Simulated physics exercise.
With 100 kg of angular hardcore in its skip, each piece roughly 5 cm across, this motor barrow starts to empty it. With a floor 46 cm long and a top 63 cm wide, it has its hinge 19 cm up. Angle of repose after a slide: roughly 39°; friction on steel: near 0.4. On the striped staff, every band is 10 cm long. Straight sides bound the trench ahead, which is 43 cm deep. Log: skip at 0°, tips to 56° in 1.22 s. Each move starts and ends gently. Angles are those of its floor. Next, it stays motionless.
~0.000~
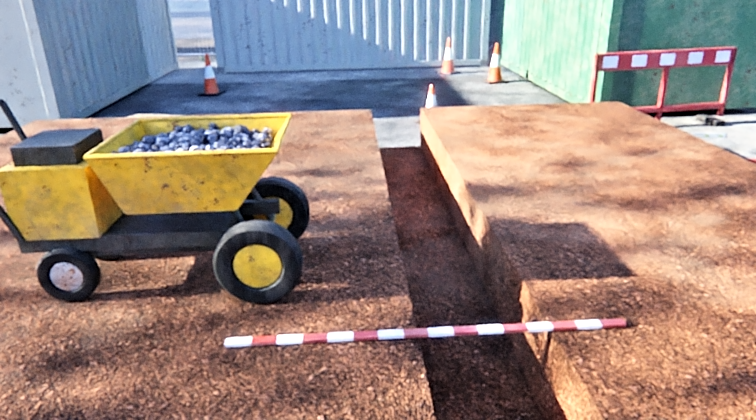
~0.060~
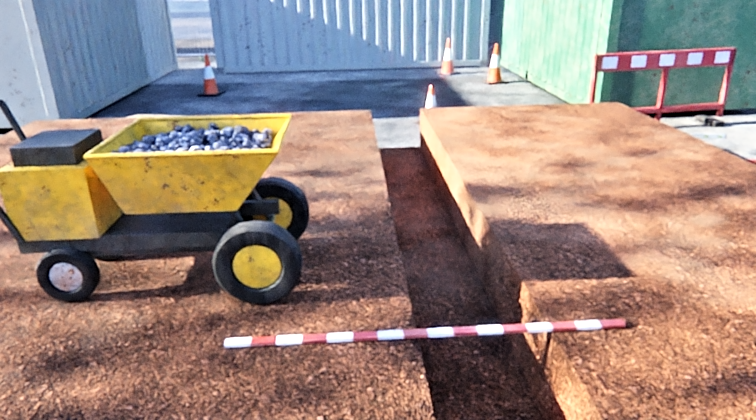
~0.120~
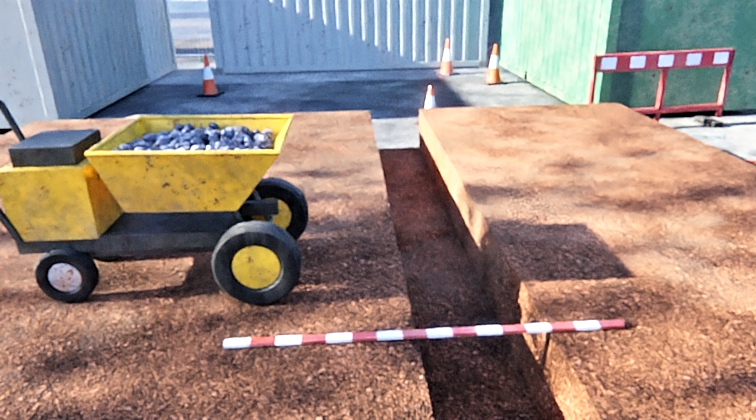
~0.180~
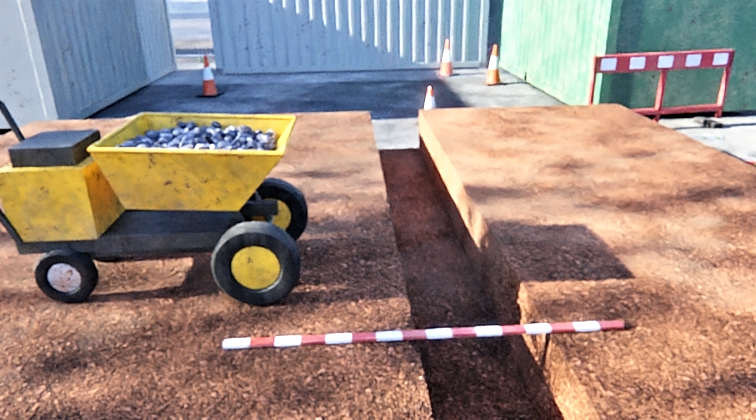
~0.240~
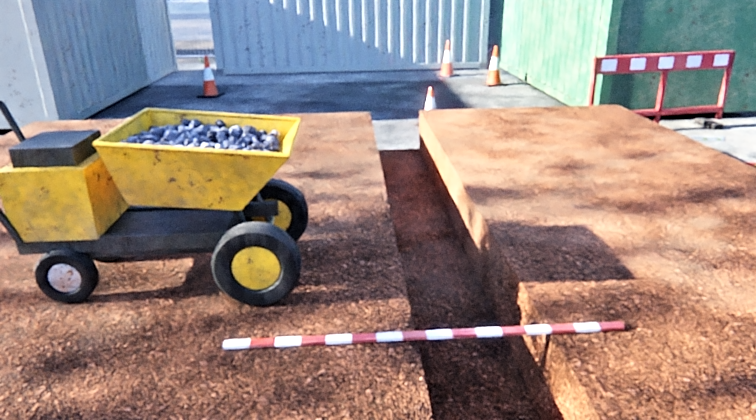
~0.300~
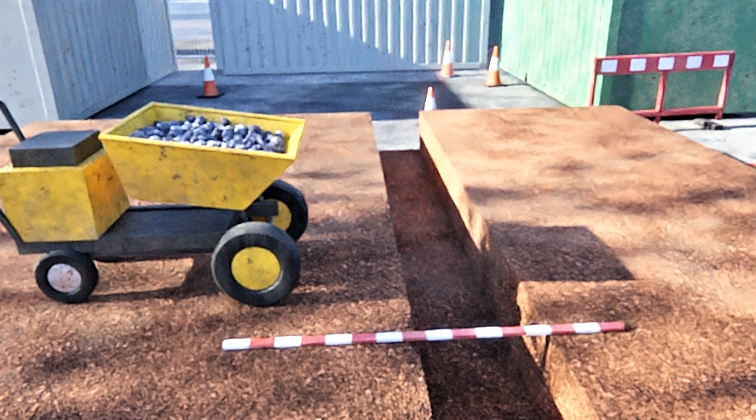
A yellow motor barrow with black wheels and a skip full of grey-blue stones stands at the left on reddish-brown ground, seen from slightly above and side-on. To its right runs a straight trench crossed by a red-and-white staff, with cones, pale and green containers and a barrier behind. The skip, level at first, slowly tilts forward slightly, its stones shifting a little, while the wheels and camera stay still.
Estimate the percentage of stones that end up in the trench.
Roughly 10 per cent.
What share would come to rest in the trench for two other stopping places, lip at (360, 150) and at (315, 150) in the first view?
I'd expect some 15 per cent, then some 15.
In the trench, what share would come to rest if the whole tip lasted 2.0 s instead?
With that timing, about 5 per cent.
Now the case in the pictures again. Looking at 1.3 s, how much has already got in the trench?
0 per cent or so by then.
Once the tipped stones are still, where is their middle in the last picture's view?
About (433, 336).
After 0.9 s the floor is at 48°; 100 % in the skip; the foremost stones are at (340, 188).
After 1.3 s the floor is at 56°; 99 % in the skip, 1 % short of the trench; the foremost stones are at (397, 241).
After 1.7 s the floor is at 56°; 91 % in the skip, 5 % short of the trench, 4 % in the trench; the foremost stones are at (453, 331).
After 3.6 s the floor is at 56°; 84 % in the skip, 6 % short of the trench, 10 % in the trench; the foremost stones are at (491, 325).
